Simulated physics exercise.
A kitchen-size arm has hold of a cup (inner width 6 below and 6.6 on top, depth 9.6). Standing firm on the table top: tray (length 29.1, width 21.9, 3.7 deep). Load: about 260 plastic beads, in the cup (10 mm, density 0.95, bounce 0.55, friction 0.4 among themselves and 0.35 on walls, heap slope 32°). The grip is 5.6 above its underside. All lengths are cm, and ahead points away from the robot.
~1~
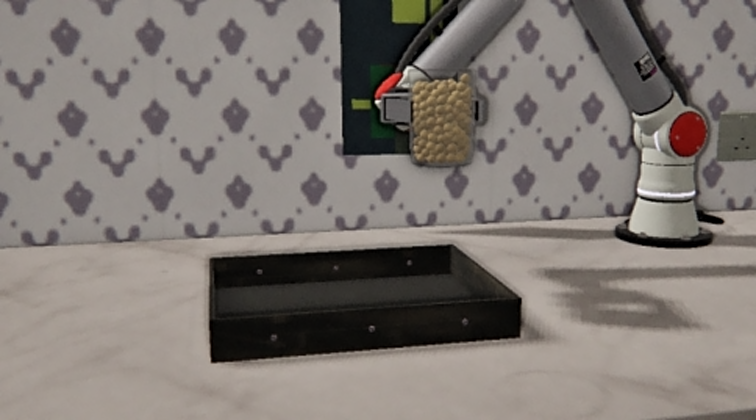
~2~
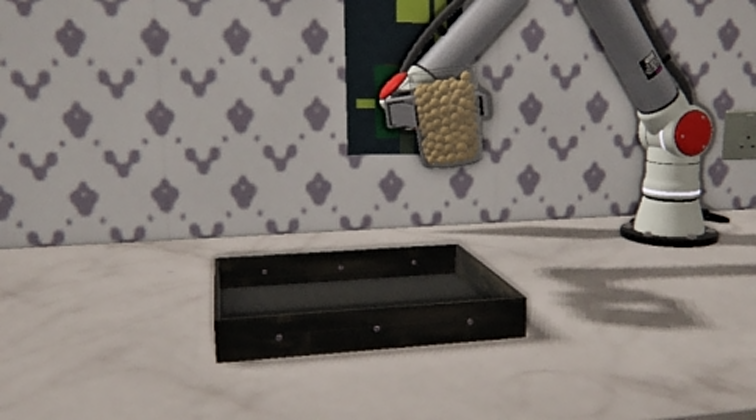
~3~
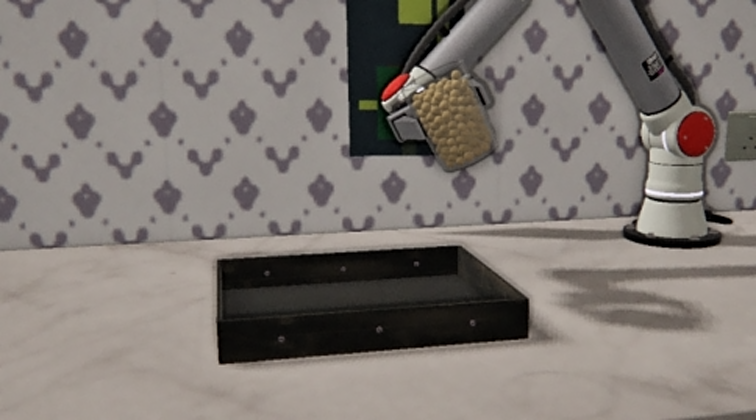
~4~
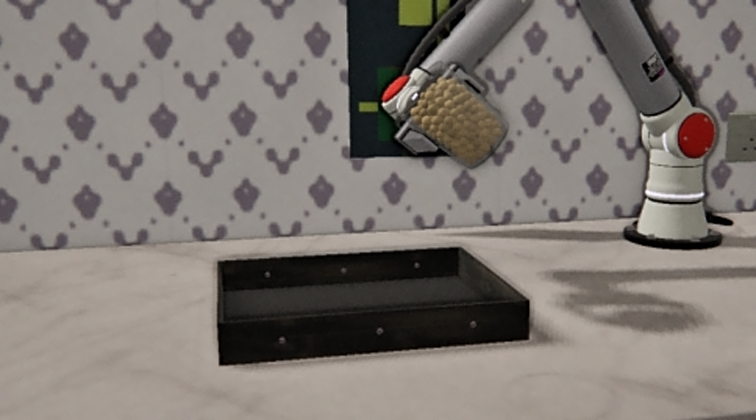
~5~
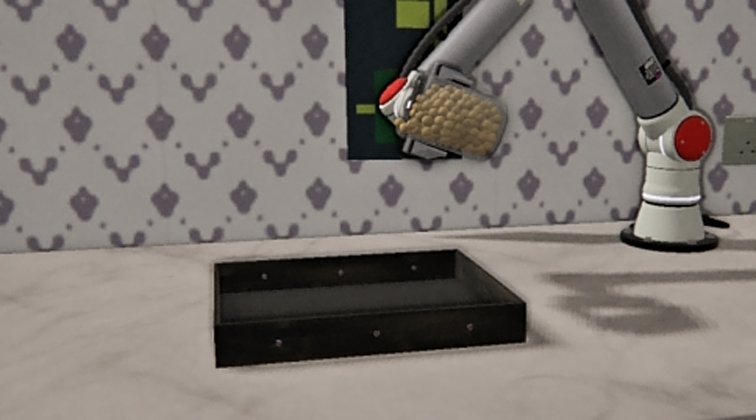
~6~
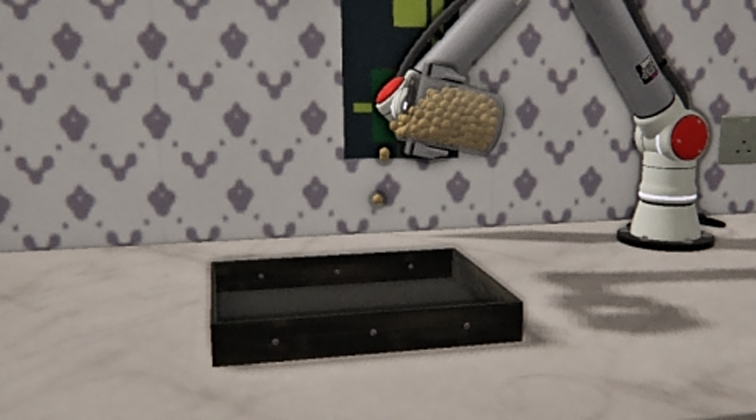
A robot arm tilts a cup of tan beads until a few drop out.
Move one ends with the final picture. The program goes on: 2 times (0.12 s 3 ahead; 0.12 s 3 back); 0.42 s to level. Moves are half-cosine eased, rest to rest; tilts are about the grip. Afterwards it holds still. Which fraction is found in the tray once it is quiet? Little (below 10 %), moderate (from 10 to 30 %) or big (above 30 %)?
Answer: Big; above 30 % of the plastic beads finish in the tray.
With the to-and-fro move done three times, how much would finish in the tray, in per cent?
In that case some 50 per cent.
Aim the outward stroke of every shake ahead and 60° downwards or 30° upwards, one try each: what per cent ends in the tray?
Some 15 and 45 per cent.
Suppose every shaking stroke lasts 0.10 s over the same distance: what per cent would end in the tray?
It would be near 50 per cent.
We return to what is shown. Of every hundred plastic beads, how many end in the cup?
About 60 per cent.
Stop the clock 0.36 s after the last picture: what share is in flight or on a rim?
Roughly 3 per cent.
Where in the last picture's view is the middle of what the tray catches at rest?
Near (325, 311).
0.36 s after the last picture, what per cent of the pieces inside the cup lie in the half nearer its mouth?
Roughly 45 per cent.
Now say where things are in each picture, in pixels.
The cup middle at (442, 118), level; upper third of the load around (443, 96), from x 415 to 470, top at y 80; 255 in the cup, in the first picture.
The cup middle at (448, 118), tilted 7° forward; upper third of the load around (447, 97), from x 420 to 475, top at y 75, in the second picture.
The cup middle at (452, 118), tilted 27° forward; upper third of the load around (449, 100), from x 415 to 485, top at y 75, in the third picture.
The cup middle at (455, 118), tilted 50° forward; upper third of the load around (448, 102), from x 415 to 495, top at y 80, in the fourth picture.
The cup middle at (453, 118), tilted 70° forward; upper third of the load around (450, 105), from x 400 to 500, top at y 90, in the fifth picture.
The cup middle at (450, 116), tilted 77° forward; upper third of the load around (453, 104), from x 380 to 495, top at y 90; 252 in the cup, 3 in flight or on a rim, in the sixth picture.
Then, 0.36 s on, tilted 77° forward, highest piece 23 above the table; 190 in the cup, 58 in the tray, 7 in flight or on a rim.
Then, 0.72 s on, tilted 30° forward, highest piece 24 above the table; 150 in the cup, 103 in the tray, 2 in flight or on a rim.
Then, 1.10 s on, level, highest piece 22 above the table; 150 in the cup, 105 in the tray.
Then, 2.15 s on, level, highest piece 22 above the table; 150 in the cup, 105 in the tray.
In the end, 150 in the cup, 105 in the tray. That is 41 % in the tray.
